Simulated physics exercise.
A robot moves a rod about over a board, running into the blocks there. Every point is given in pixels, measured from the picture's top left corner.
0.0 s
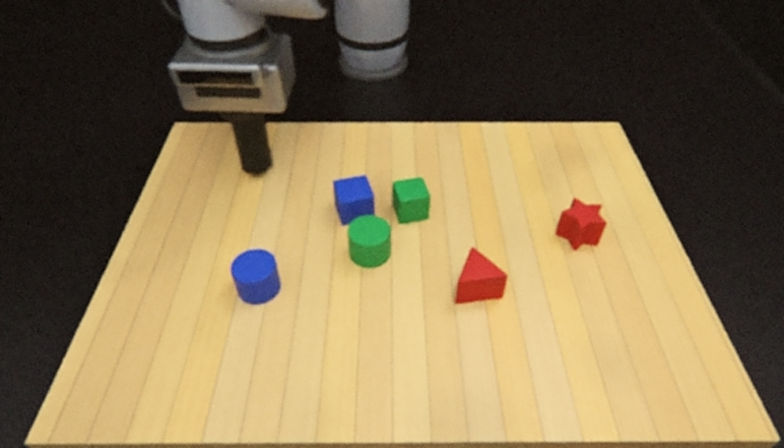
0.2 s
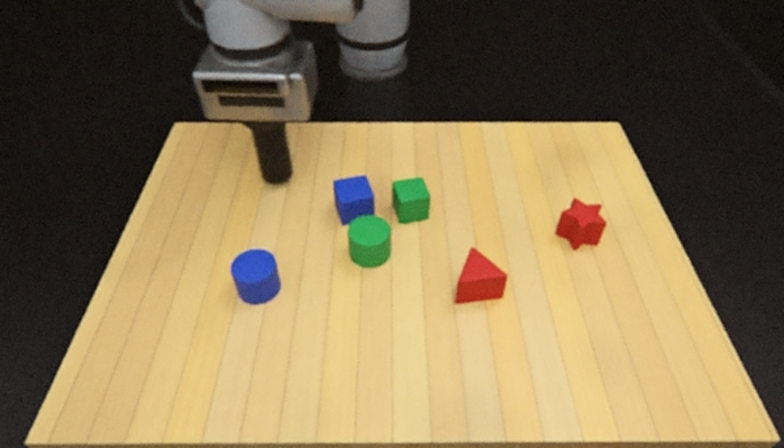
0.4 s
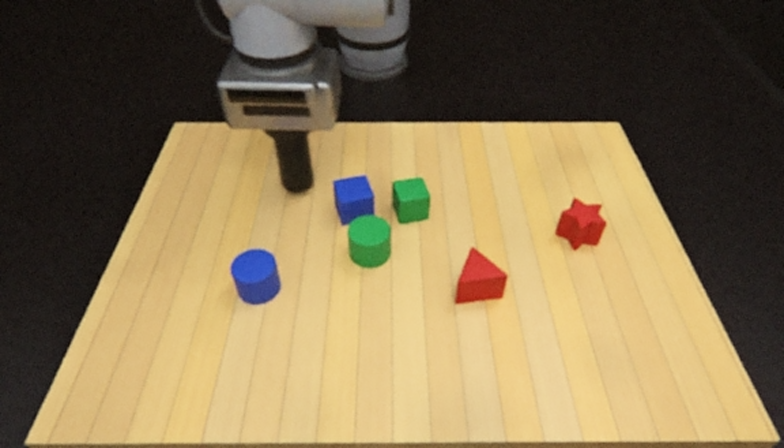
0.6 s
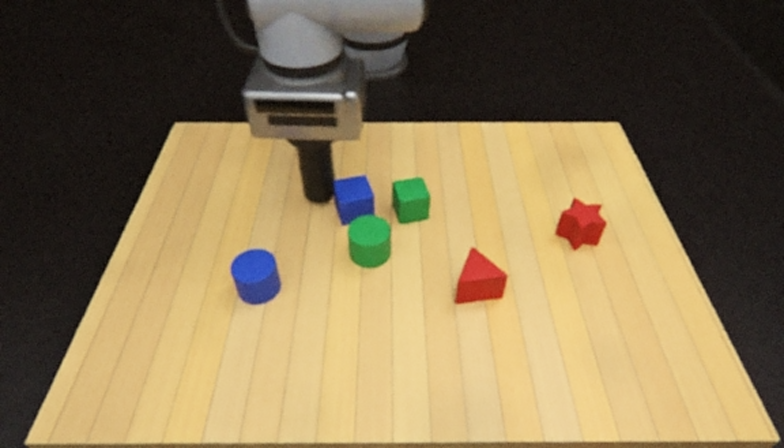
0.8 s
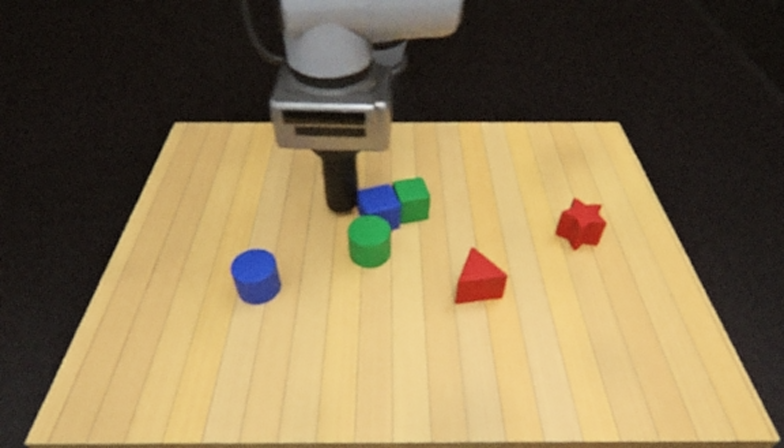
Robot arm moving a black rod rightward across a wooden board and pushing the blue cube up against the green cube.
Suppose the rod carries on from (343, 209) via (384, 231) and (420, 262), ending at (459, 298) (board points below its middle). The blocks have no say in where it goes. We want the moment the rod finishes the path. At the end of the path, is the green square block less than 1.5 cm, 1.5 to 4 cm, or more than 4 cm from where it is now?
Between 1.5 and 4 cm.
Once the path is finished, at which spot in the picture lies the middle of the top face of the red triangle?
Located at (499, 275).
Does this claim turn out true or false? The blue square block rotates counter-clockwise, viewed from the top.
Answer: True.
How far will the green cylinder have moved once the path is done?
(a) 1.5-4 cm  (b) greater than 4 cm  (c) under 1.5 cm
a
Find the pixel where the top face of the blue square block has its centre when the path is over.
Its top middle will sit at (446, 217).
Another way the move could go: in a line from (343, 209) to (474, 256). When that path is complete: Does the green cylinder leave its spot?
Answer: No.
The first path, step by step. One third of the way, rod (384, 224); green cylinder (372, 236); blue square block (426, 209), turned 40° anticlockwise; green square block (438, 187), turned 40° anticlockwise.
Two thirds of the way, rod (420, 255); green cylinder (375, 245); blue square block (446, 217), turned 100° anticlockwise; green square block (439, 187), turned 45° anticlockwise.
At the end, rod (460, 290); green cylinder (375, 245); blue square block (446, 217), turned 105° anticlockwise; green square block (439, 187), turned 45° anticlockwise; red triangle (499, 275), turned 30° anticlockwise.
